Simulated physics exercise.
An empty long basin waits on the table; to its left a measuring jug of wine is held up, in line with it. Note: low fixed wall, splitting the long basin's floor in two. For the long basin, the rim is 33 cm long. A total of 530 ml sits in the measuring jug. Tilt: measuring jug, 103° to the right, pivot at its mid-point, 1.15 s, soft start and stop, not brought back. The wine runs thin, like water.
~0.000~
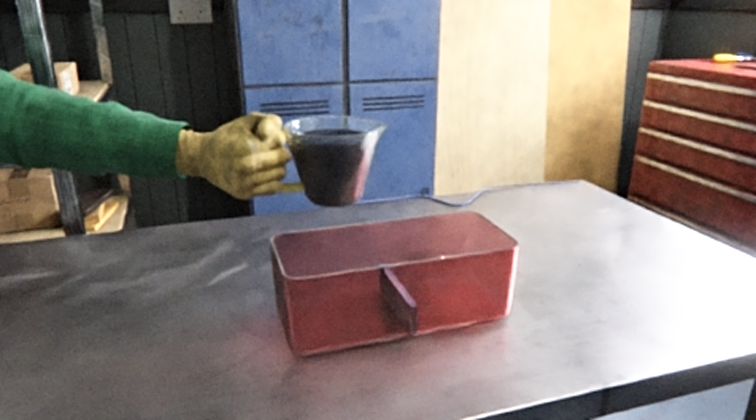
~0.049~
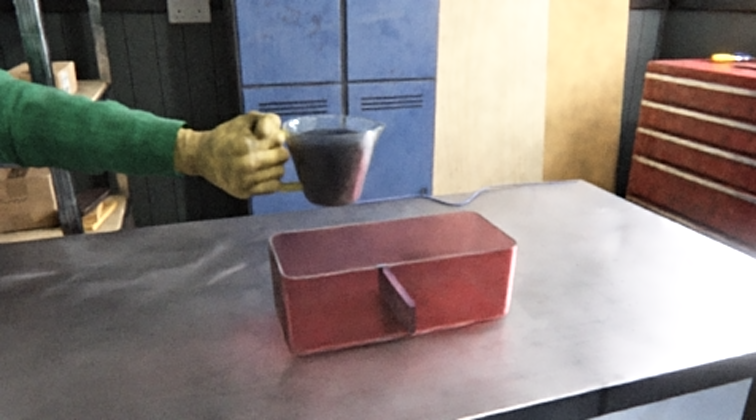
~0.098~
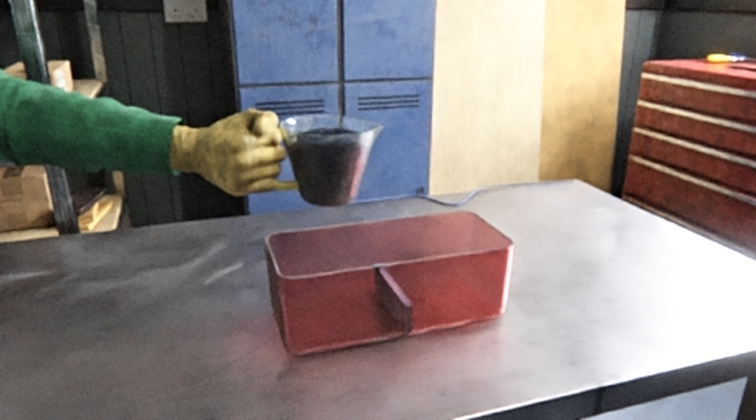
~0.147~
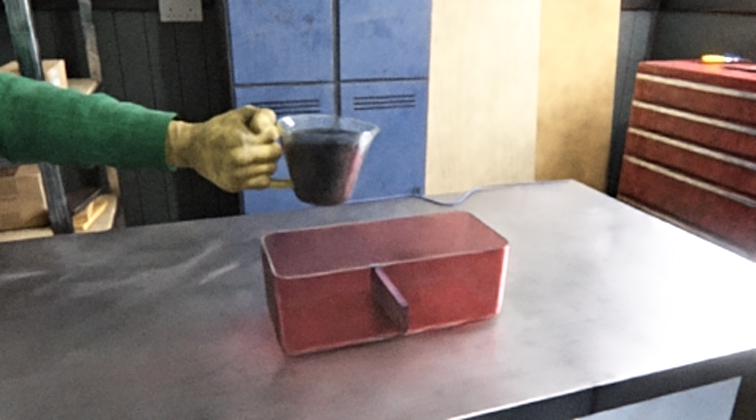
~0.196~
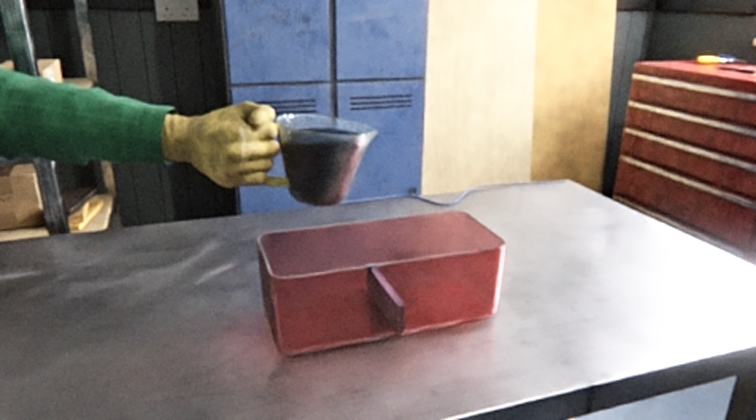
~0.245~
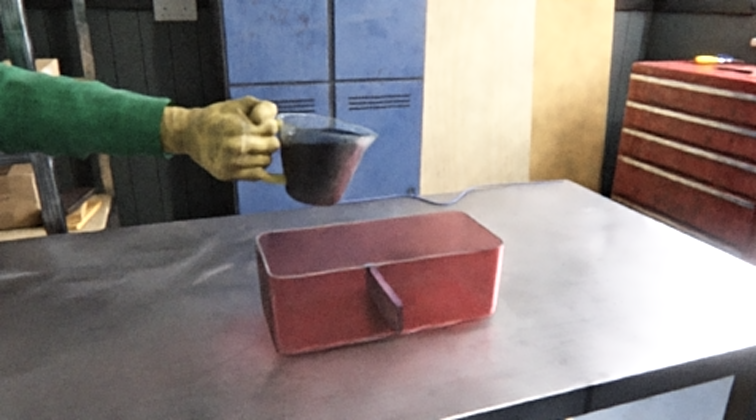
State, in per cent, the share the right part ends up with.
The right part ends up with roughly 89 %.
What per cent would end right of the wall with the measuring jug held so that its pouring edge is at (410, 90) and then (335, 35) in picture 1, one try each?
95 in a hundred, followed by 50 in a hundred.
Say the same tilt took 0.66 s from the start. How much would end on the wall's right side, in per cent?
In that case, roughly 85 per cent.
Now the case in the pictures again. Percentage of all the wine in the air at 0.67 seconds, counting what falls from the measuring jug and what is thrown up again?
Some 22 per cent, I reckon.
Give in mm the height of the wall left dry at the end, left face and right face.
Roughly 42 mm on the left side and roughly 22 mm on the right.
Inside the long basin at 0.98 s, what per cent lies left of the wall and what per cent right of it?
Lab note: Left near 5, right near 78.
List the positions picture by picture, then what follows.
Tilt 0°; pouring edge (386, 124); surface from (289, 140) to (373, 134); the long basin's rim runs from (277, 257) to (498, 228); the wall's top is at (397, 285), in the first frame.
Tilt 0°; pouring edge (385, 124); surface from (288, 139) to (372, 134), in the second frame.
Tilt 2°; pouring edge (382, 125); surface from (286, 138) to (369, 134), in the third frame.
Tilt 4°; pouring edge (379, 127); surface from (283, 138) to (365, 135), in the fourth frame.
Tilt 7°; pouring edge (377, 130); surface from (281, 138) to (365, 135), in the fifth frame.
Tilt 11°; pouring edge (377, 134); surface from (282, 137) to (367, 136), in the sixth frame.
Then, 0.67 s in, the tilt is 64° and 63 per cent is still to pour, 0 is left of the wall and 14 right of it.
Then, 0.98 s in, the tilt is 97° and 8 per cent is still to pour, 5 is left of the wall and 77 right of it.
Then, 1.30 s in, the tilt is 103° and 0 per cent is still to pour, 10 is left of the wall and 89 right of it.
Then, 1.65 s in, the tilt is 103° and 0 per cent is still to pour, 10 is left of the wall and 89 right of it.
Finally, 10 per cent lies left of the wall, 89 right of it and 1 outside.
